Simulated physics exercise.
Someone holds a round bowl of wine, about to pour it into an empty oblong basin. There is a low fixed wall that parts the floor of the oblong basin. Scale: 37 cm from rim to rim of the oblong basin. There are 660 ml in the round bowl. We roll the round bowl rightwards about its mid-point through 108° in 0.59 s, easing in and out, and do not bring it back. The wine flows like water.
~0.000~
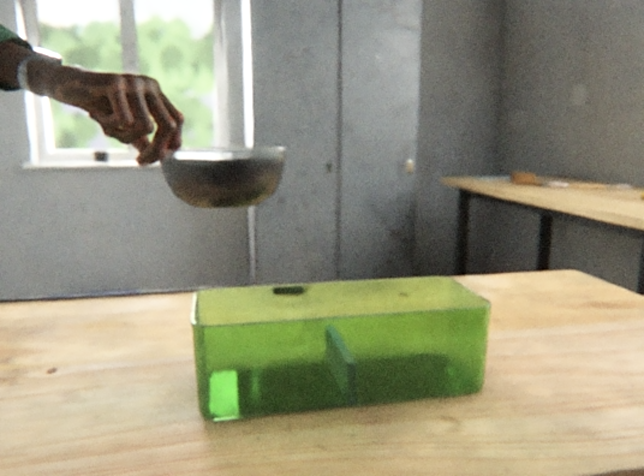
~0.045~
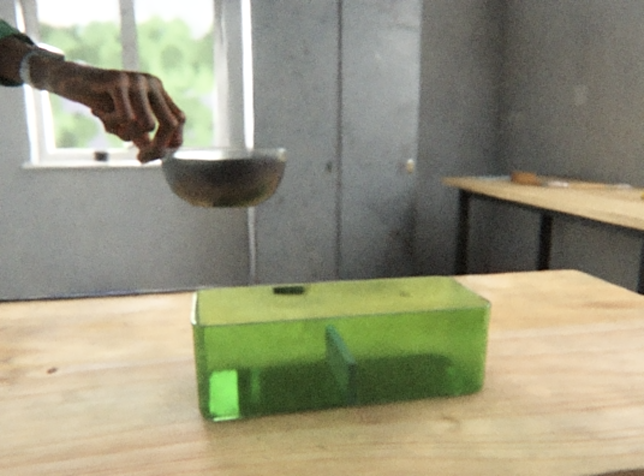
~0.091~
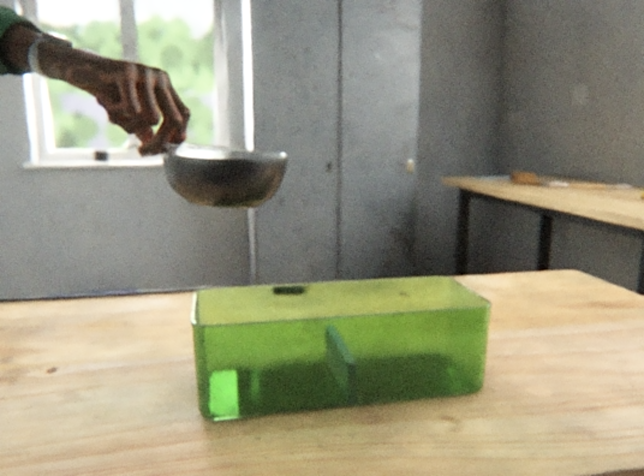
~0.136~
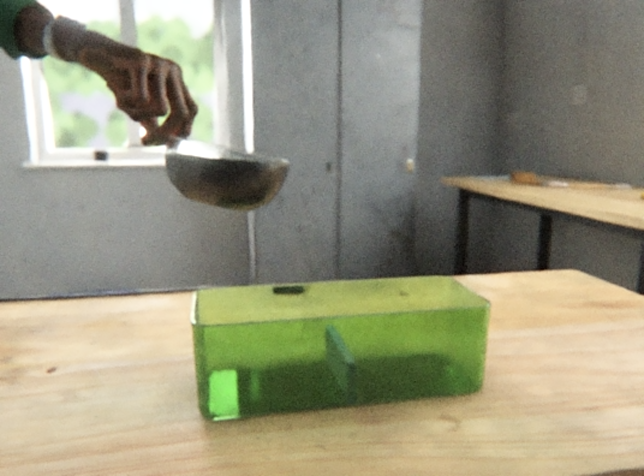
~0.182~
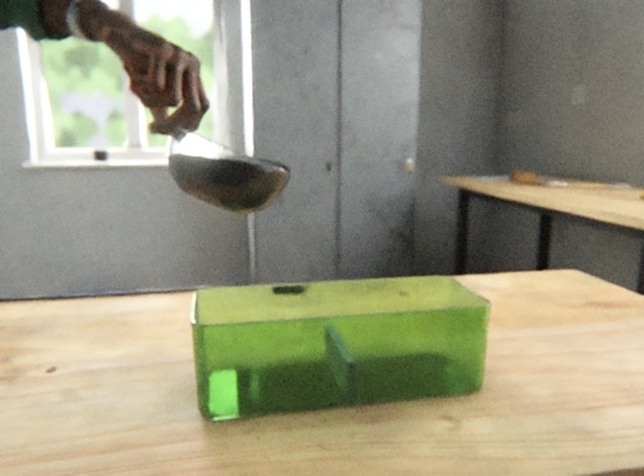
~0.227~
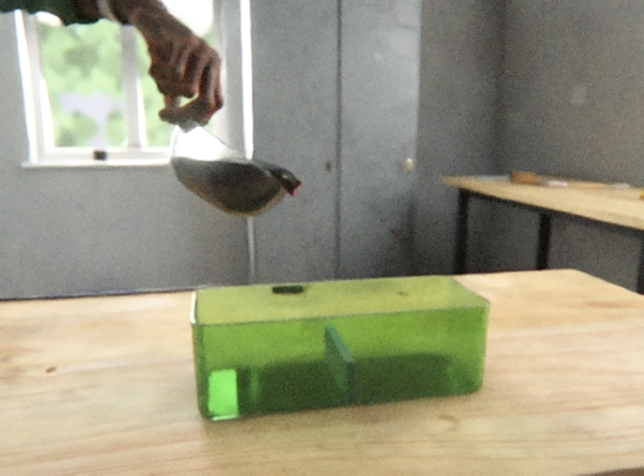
A hand tilts a round metal bowl rightwards above a green oblong basin on a table.
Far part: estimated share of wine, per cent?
34 per cent.
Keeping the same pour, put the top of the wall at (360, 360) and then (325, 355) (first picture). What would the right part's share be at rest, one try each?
Some 20 in a hundred, then some 60 in a hundred.
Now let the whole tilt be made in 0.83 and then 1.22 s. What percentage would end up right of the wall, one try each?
Try 1: 45 %; try 2: 55 %.
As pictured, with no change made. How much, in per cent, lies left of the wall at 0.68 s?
62 %.
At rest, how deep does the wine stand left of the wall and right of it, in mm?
Depths: Left near 18 mm, right near 10 mm.
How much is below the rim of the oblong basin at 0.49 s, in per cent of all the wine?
Fraction in basin: Approx. 46%.
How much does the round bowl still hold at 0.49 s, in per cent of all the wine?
Fraction remaining: Approx. 9 per cent.
By 0.49 s the tilt is 100° and 9 per cent is still to pour, 21 is left of the wall and 24 right of it.
By 0.68 s the tilt is 108° and 0 per cent is still to pour, 62 is left of the wall and 33 right of it.
By 0.87 s the tilt is 108° and 0 per cent is still to pour, 62 is left of the wall and 33 right of it.
By 1.09 s the tilt is 108° and 0 per cent is still to pour, 62 is left of the wall and 34 right of it.
At rest 62 per cent lies left of the wall, 34 right of it and 4 outside.
